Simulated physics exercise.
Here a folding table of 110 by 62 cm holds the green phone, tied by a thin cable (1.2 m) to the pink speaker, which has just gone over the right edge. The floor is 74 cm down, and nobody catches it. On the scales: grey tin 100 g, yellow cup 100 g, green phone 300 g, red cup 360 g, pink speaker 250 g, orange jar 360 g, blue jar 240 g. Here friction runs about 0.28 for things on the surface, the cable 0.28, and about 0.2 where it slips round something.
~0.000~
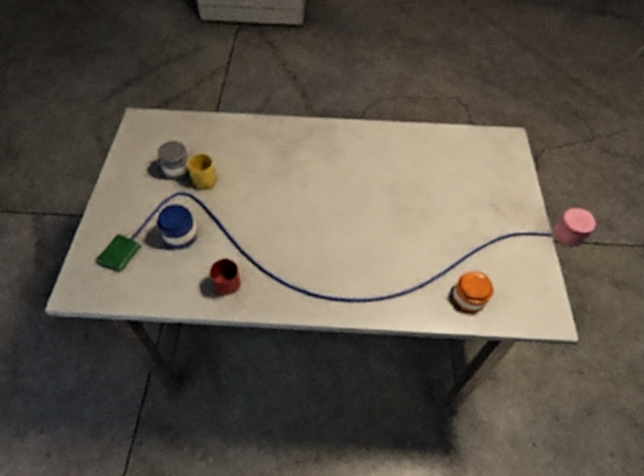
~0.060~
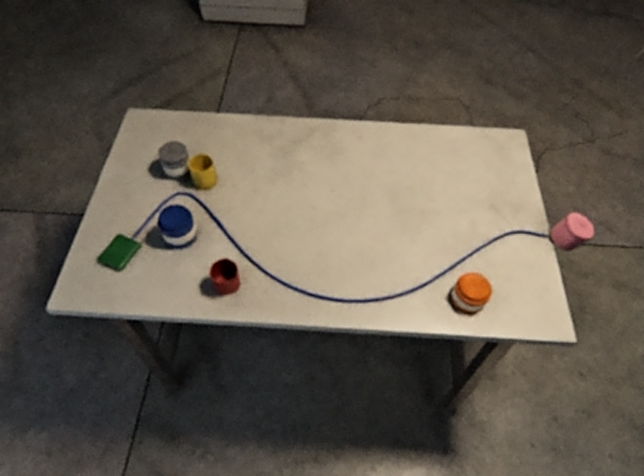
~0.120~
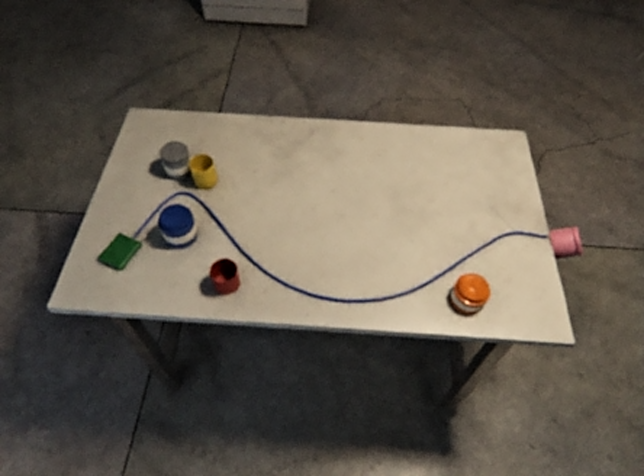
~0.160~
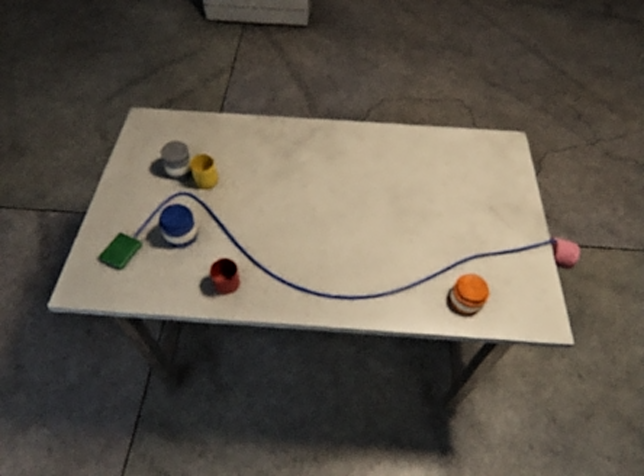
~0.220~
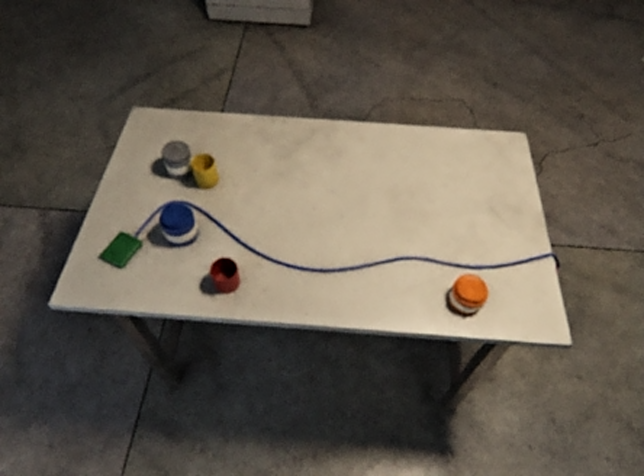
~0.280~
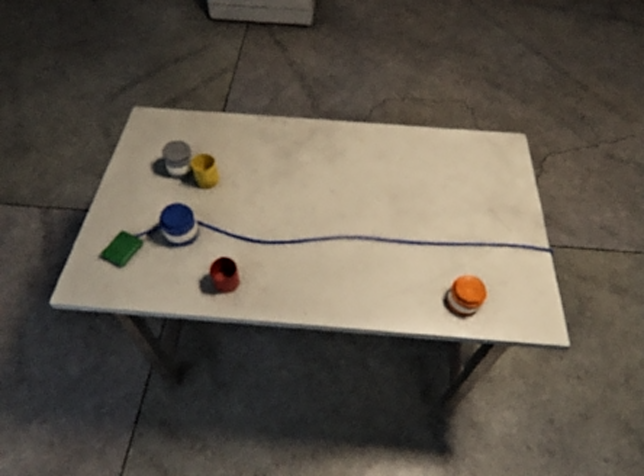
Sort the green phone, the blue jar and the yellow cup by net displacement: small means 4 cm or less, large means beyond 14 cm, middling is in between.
Green phone: Large; blue jar: Middling; yellow cup: Small.
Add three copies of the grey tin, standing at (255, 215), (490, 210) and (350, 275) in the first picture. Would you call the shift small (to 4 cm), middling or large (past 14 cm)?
In that order: Small, small, large.
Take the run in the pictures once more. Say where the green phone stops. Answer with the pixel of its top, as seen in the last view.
Near (356, 217).
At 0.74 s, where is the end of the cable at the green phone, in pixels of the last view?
Somewhere about (271, 210) in the final view.
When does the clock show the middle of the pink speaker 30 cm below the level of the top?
Around 0.32 seconds on the clock.
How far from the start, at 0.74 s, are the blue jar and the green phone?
I'd say the blue jar is some 10 cm out, the green phone some 30 cm.
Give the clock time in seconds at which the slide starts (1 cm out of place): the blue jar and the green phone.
Blue jar 0.34 s, green phone 0.34 s.
At 0.5 s, the cable's tail end at (199, 236); green phone 16 cm off its start, blue jar 9 cm off its start, pink speaker over the edge.
At 0.7 s, the cable's tail end at (271, 210); green phone 31 cm off its start, blue jar 9 cm off its start, pink speaker over the edge.
At 1.0 s, the cable's tail end at (344, 226); green phone 48 cm off its start at (329, 217), blue jar 9 cm off its start at (187, 246), pink speaker over the edge.
At 1.2 s, the cable's tail end at (369, 229); green phone 54 cm off its start, blue jar 9 cm off its start, pink speaker over the edge.
At 2.4 s, the cable's tail end at (369, 229); green phone 54 cm off its start at (356, 217), blue jar 9 cm off its start at (187, 246), yellow cup 0 cm off its start at (203, 162), pink speaker over the edge.
